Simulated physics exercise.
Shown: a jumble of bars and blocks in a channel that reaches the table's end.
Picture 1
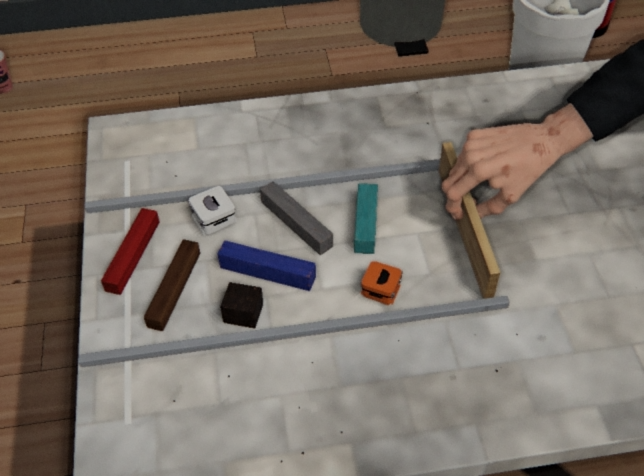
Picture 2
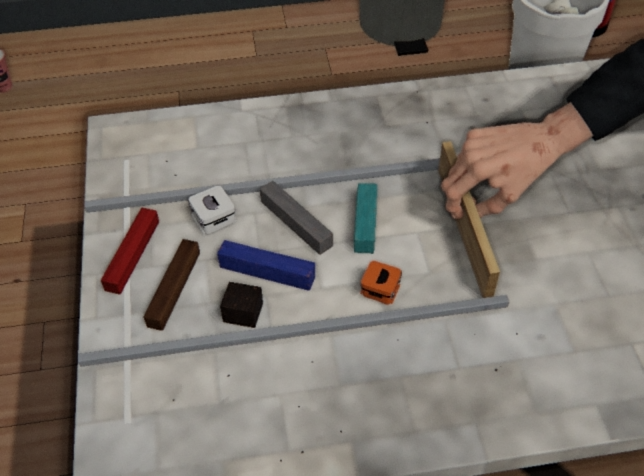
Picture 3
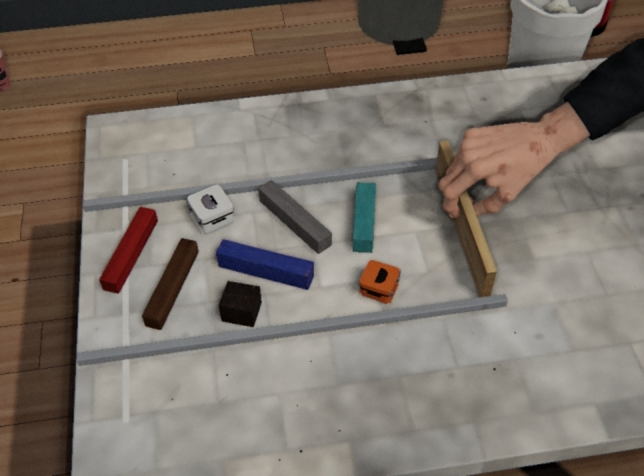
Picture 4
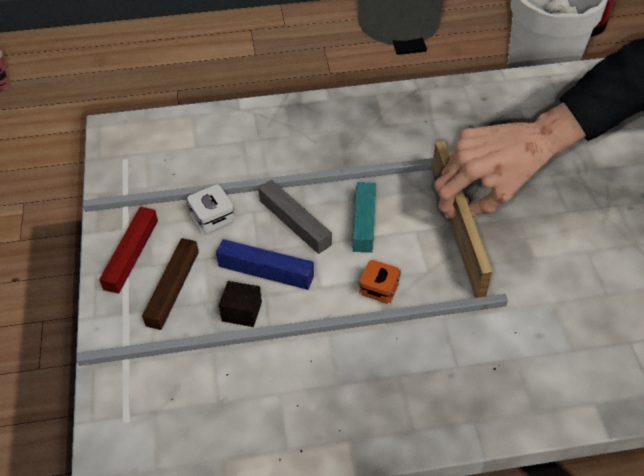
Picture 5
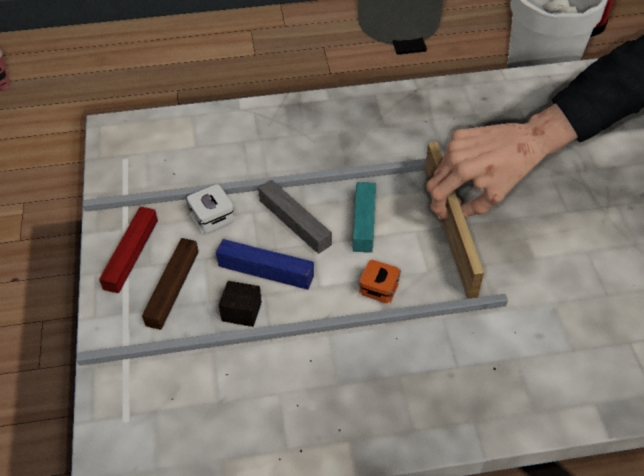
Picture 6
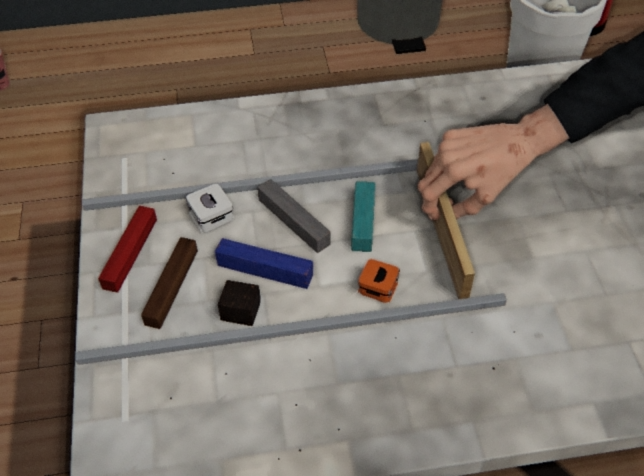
A hand slides a wooden board slightly left between two rails toward scattered bars and blocks.
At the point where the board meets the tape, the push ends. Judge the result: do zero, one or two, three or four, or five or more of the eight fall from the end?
Three or four of them fall from the end.
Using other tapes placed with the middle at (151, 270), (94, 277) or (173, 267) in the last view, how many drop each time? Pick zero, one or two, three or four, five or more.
In turn: One or two; five or more; one or two.
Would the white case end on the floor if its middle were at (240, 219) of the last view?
It topples off.
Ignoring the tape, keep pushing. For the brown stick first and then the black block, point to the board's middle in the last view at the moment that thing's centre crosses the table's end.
First it's close to (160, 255), next close to (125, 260).
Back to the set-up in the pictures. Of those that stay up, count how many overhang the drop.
Overhanging ones - 1.
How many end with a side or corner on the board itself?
It's 3 of them.
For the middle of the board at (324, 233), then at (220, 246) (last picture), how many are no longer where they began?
At the first place 3, at the second 8.
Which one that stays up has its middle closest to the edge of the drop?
The blue bar is it.
Early on, none off yet; red stick at rest near (129, 248); brown stick at rest near (171, 281); white case at rest near (211, 209).
A while later, none off yet; red stick at rest near (129, 248); brown stick travelled a little near (157, 280); white case travelled a little near (197, 209).
Further along, none off yet; red stick leaning a little near (71, 249); brown stick travelled about its own width near (93, 293); white case travelled well along near (118, 219).
Finally, the number that fall off is three or four; lost, black block, white case, brown stick and red stick.
